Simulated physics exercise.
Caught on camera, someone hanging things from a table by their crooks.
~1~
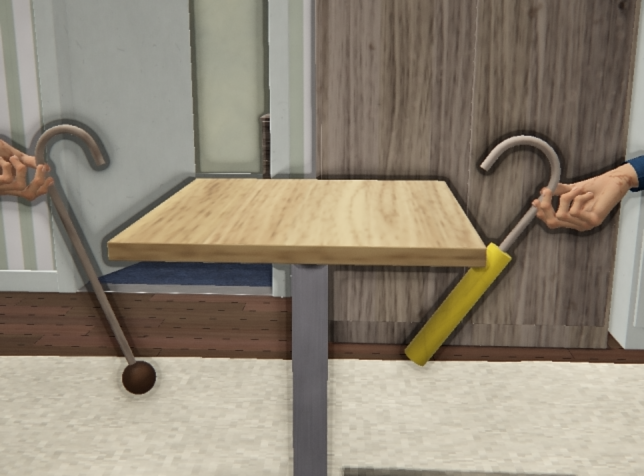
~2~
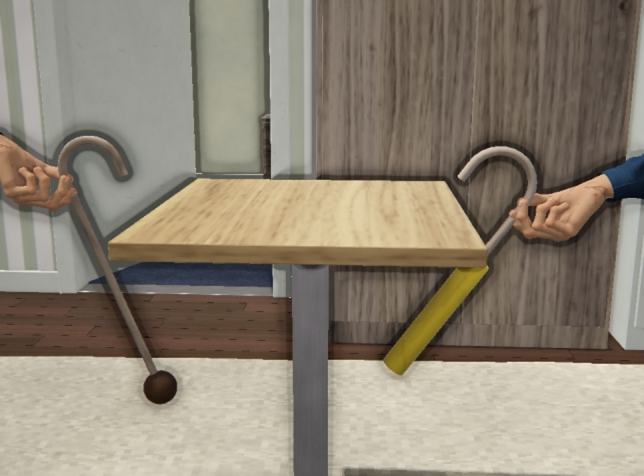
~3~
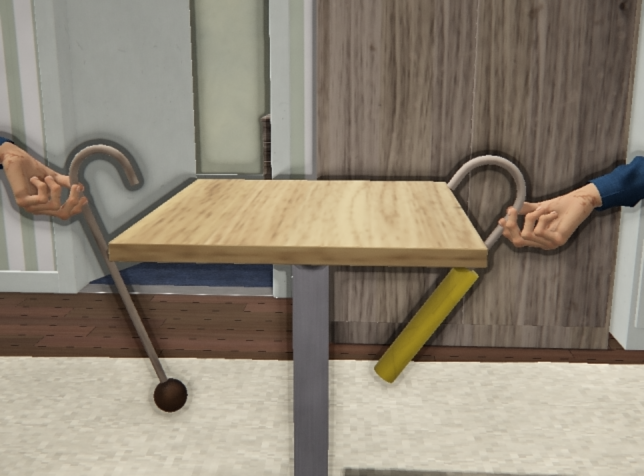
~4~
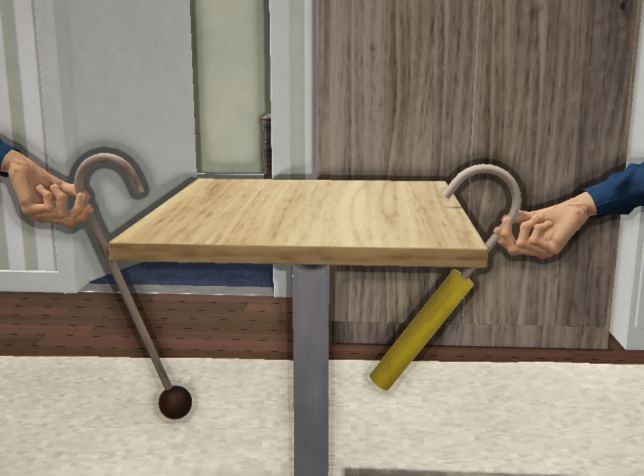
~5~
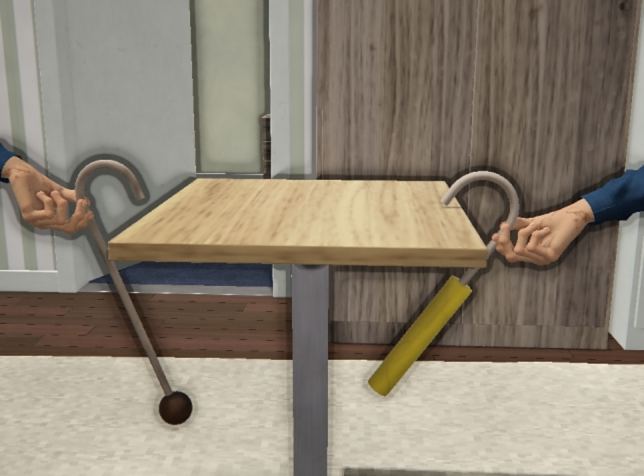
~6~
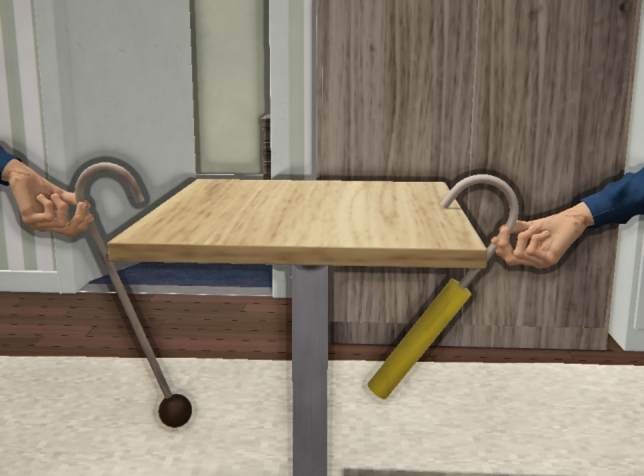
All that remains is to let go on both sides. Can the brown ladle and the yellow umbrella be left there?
As it turns out, the brown ladle falls to the floor and the yellow umbrella stays hooked on the edge.
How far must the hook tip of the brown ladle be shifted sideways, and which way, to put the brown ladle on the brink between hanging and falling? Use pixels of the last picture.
A shift of 20 pixels, going right.
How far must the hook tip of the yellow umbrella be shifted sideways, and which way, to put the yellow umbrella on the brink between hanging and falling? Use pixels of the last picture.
A shift of 20 pixels, going right.
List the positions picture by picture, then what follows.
Still on the way; brown ladle (108, 262); yellow umbrella (467, 249); table (310, 213), in the first picture.
Still on the way; yellow umbrella (444, 259); table (310, 214), in the second picture.
Still on the way; brown ladle (141, 281); table (310, 214), in the third picture.
Still on the way; yellow umbrella (429, 276); table (311, 214), in the fourth picture.
Still on the way; brown ladle (147, 295); table (310, 213), in the fifth picture.
In place, still held; brown ladle (146, 298); yellow umbrella (427, 285); table (310, 214), in the sixth picture.
Then, 0.38 s after the last picture, brown ladle down below near (125, 406); yellow umbrella at rest near (430, 285).
Then, 0.64 s after the last picture, brown ladle falling; yellow umbrella at rest near (431, 285).
At rest, the brown ladle slips off; the yellow umbrella hangs from the table, near (429, 285).
